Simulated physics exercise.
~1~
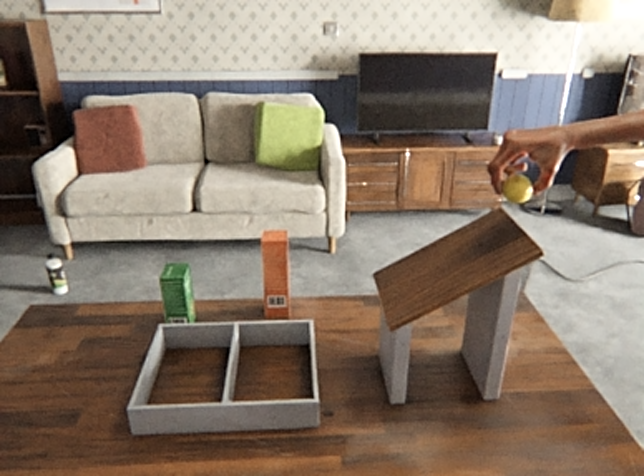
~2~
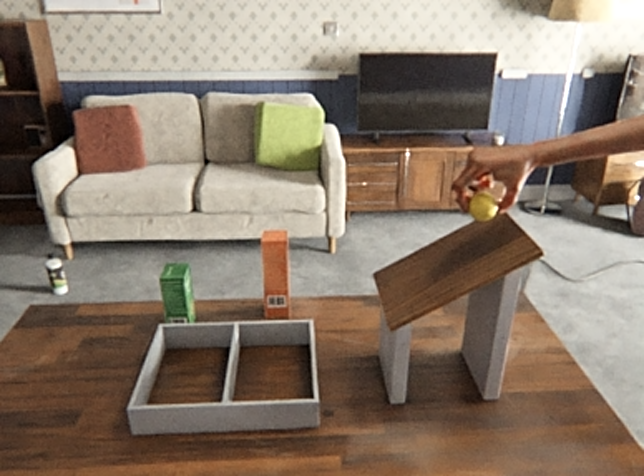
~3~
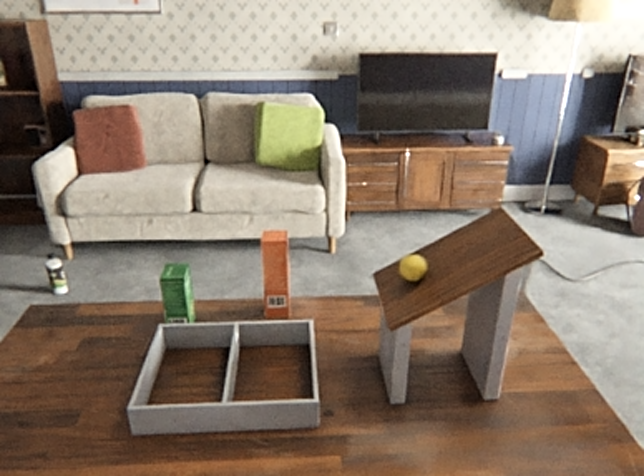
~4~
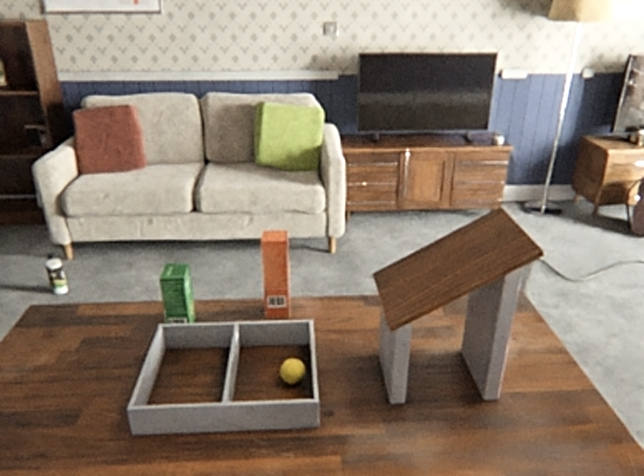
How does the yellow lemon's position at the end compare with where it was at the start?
At the start the yellow lemon was held in a hand near the raised right end of the board. By the end it was lower and farther left, resting in the tray's bay next to the board.
A yellow lemon was carried left by a hand to the top of a sloping wooden board and let go, then travelled down the board and ended up in the tray's nearer bay, while the green and orange cartons stayed put.
